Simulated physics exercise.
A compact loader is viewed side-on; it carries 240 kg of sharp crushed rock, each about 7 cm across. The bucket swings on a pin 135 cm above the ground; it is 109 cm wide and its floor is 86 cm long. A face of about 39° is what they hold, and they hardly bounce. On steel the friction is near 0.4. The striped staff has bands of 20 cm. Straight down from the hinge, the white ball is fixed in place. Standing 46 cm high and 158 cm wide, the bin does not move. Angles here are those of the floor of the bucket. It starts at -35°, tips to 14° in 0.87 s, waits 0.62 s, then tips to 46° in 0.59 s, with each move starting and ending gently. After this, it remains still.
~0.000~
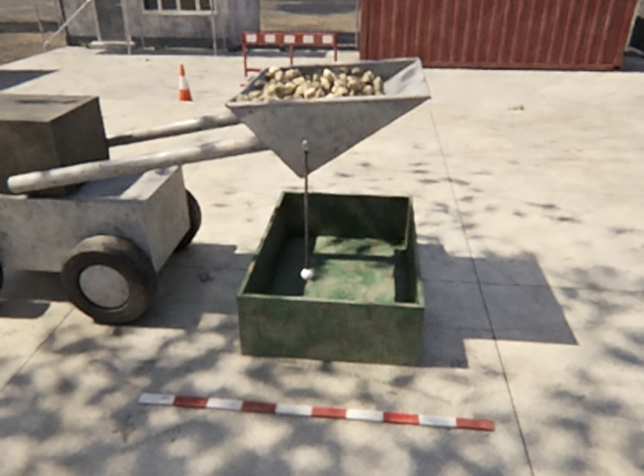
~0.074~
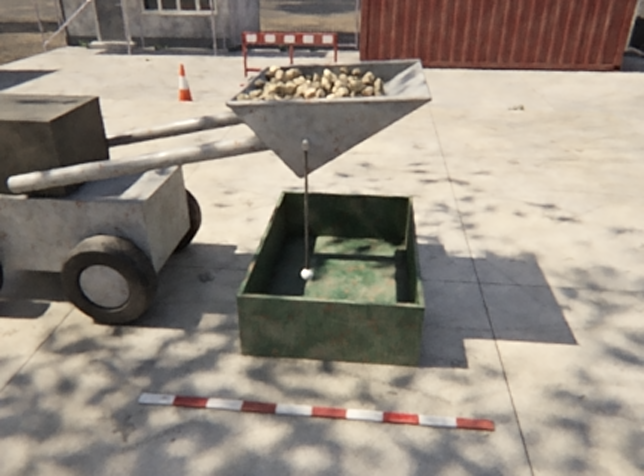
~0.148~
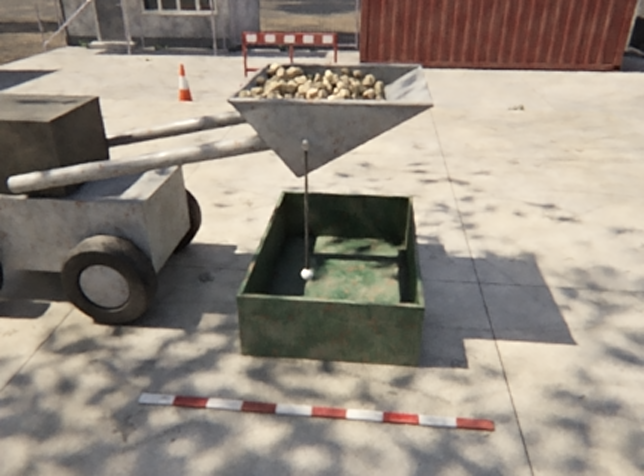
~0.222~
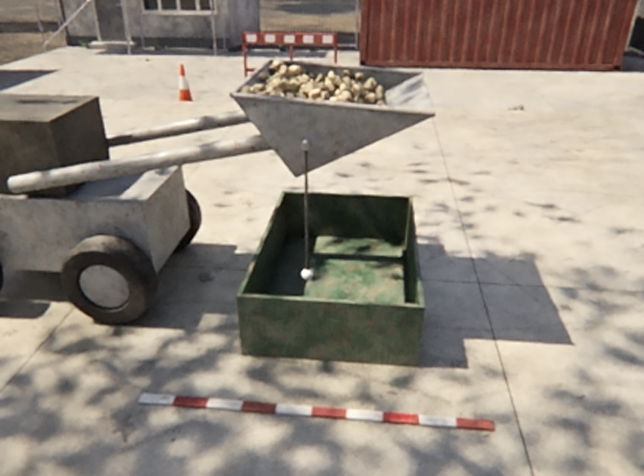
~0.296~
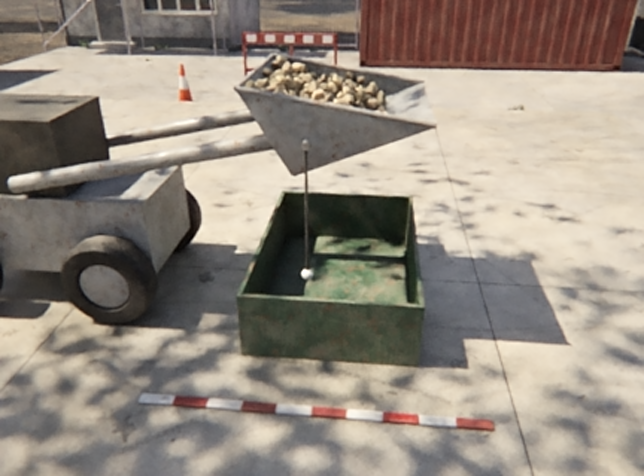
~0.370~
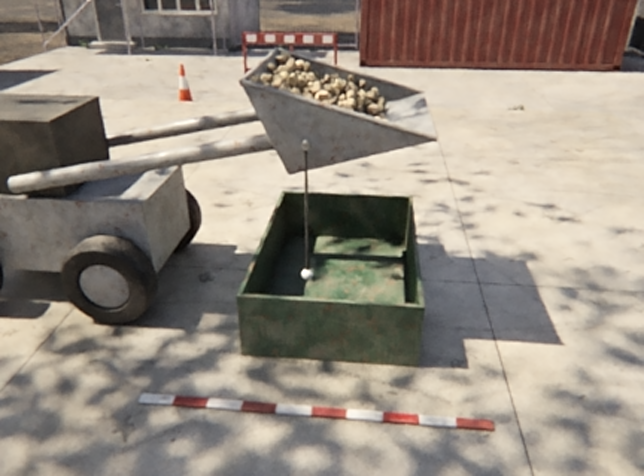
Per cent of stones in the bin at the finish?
Roughly 80 percent.
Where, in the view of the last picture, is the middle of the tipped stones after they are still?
Resting centre: About (390, 286).
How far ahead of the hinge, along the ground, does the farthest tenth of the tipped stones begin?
About 110 cm ahead of the hinge.
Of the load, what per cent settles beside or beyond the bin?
Close to 20 percent of the load.
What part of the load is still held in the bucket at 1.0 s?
Held: Approx. 100 %.
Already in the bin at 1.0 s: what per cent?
About 0%.
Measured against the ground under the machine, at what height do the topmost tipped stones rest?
Close to 40 cm above that ground.
After 0.6 s the floor is at 6°; 100 % in the bucket; the foremost stones are at (377, 143).
After 1.0 s the floor is at 14°; 100 % in the bucket; the foremost stones are at (379, 162).
After 2.5 s the floor is at 46°; 4 % in the bucket, 79 % in the bin, 17 % beside or beyond the bin; the foremost stones are at (495, 292).
After 5.1 s the floor is at 46°; 0 % in the bucket, 80 % in the bin, 20 % beside or beyond the bin; the foremost stones are at (538, 304).
